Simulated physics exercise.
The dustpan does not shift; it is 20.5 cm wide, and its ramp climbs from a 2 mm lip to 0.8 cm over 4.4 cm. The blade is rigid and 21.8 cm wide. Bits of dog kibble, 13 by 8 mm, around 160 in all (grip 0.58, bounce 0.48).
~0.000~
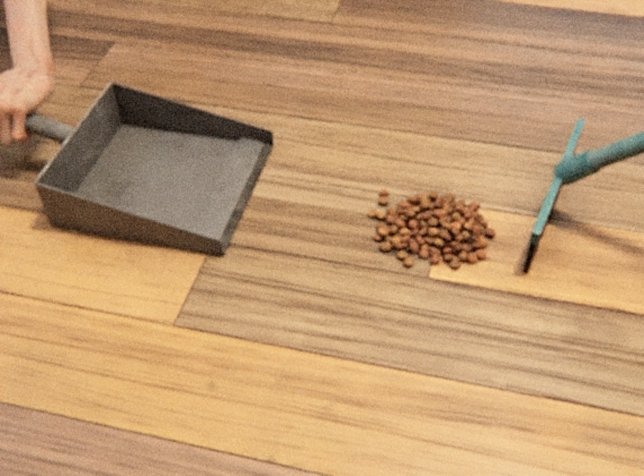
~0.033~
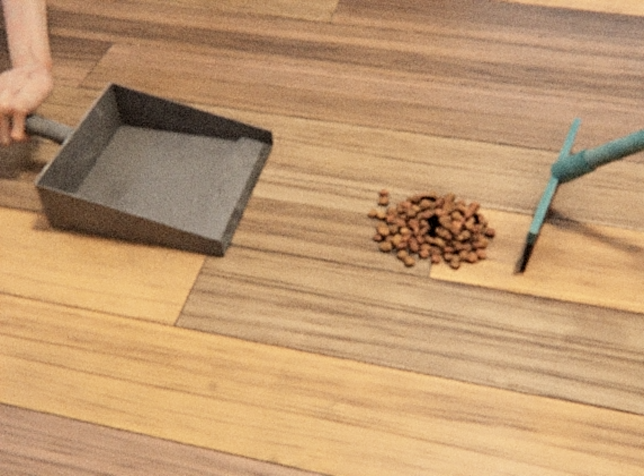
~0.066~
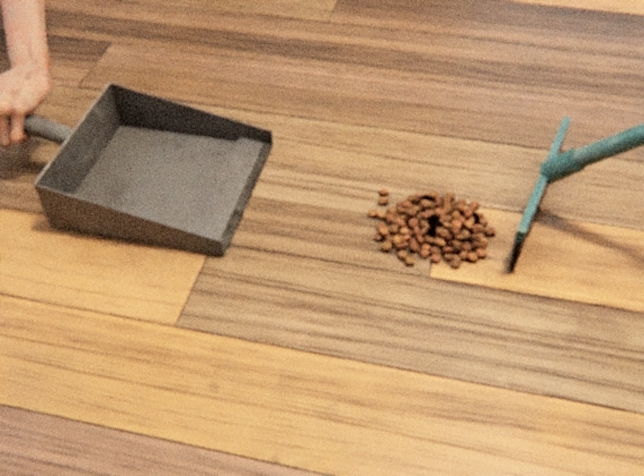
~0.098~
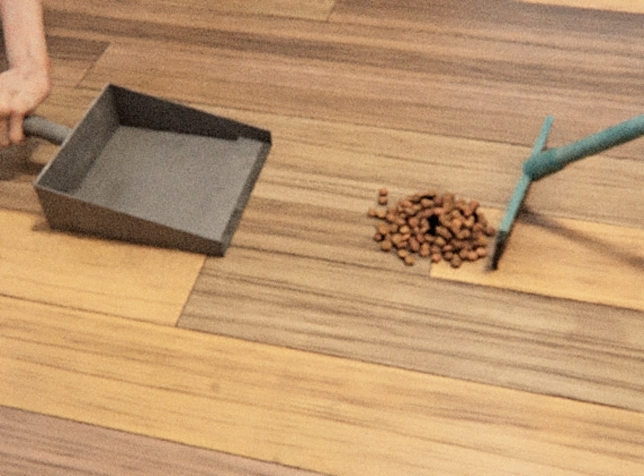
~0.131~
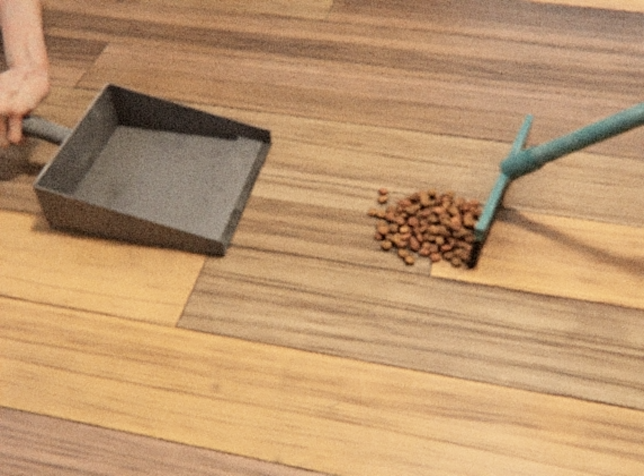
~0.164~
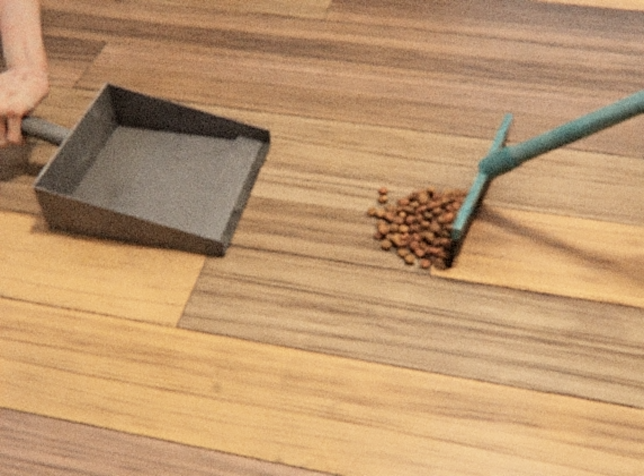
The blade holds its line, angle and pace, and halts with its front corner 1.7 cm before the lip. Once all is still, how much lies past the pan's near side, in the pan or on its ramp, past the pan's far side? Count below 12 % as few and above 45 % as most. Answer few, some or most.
Past the pan's near side: Few; in the pan or on its ramp: Some; past the pan's far side: Few.
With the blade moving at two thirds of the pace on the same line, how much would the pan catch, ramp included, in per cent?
It would be near 30 per cent.
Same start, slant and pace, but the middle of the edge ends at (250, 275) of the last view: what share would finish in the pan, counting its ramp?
Some 5 per cent.
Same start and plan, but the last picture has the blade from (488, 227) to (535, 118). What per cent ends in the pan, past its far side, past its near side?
Pan 30, far 5, near 0.
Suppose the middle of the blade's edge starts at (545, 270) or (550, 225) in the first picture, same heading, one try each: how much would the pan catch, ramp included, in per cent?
Some 10 and 20 per cent.
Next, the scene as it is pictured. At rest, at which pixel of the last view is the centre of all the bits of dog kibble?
Near (255, 199).
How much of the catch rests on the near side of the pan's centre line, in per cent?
Roughly 80 per cent.
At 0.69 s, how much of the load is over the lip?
About 25 per cent by then.
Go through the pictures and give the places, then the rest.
Blade from (535, 238) to (579, 128), moved 0.0 cm, 0 of the pieces shifted so far; middle of the pieces at (438, 224); pan at (154, 181), in the first picture.
Blade from (532, 238) to (576, 127), moved 0.4 cm, 0 of the pieces shifted so far; middle of the pieces at (438, 224), in the second picture.
Blade from (520, 237) to (565, 126), moved 1.6 cm, 0 of the pieces shifted so far; middle of the pieces at (438, 223), in the third picture.
Blade from (502, 236) to (549, 125), moved 3.6 cm, 0 of the pieces shifted so far; middle of the pieces at (438, 223), in the fourth picture.
Blade from (479, 234) to (528, 124), moved 6.0 cm, 22 of the pieces shifted so far; middle of the pieces at (437, 222), in the fifth picture.
Blade from (456, 234) to (508, 123), moved 8.5 cm, 91 of the pieces shifted so far; middle of the pieces at (432, 218); pan at (152, 183). Its pace works out near 0.75 m/s, heading 11 degrees towards the viewer's side, in the sixth picture.
After 0.33 s, middle of the blade 16 cm from the lip; 0 % over the lip, far side 0 %, near side 0 %.
After 0.45 s, middle of the blade 7 cm from the lip; 0 % over the lip, far side 5 %, near side 5 %.
Then, at 0.69 s, middle of the blade 4 cm from the lip; 25 % over the lip, far side 5 %, near side 5 %.
At rest (1.2 s), near side 5 %, pan 25 %, far side 5 %, in front of the lip or behind the blade 65 %.
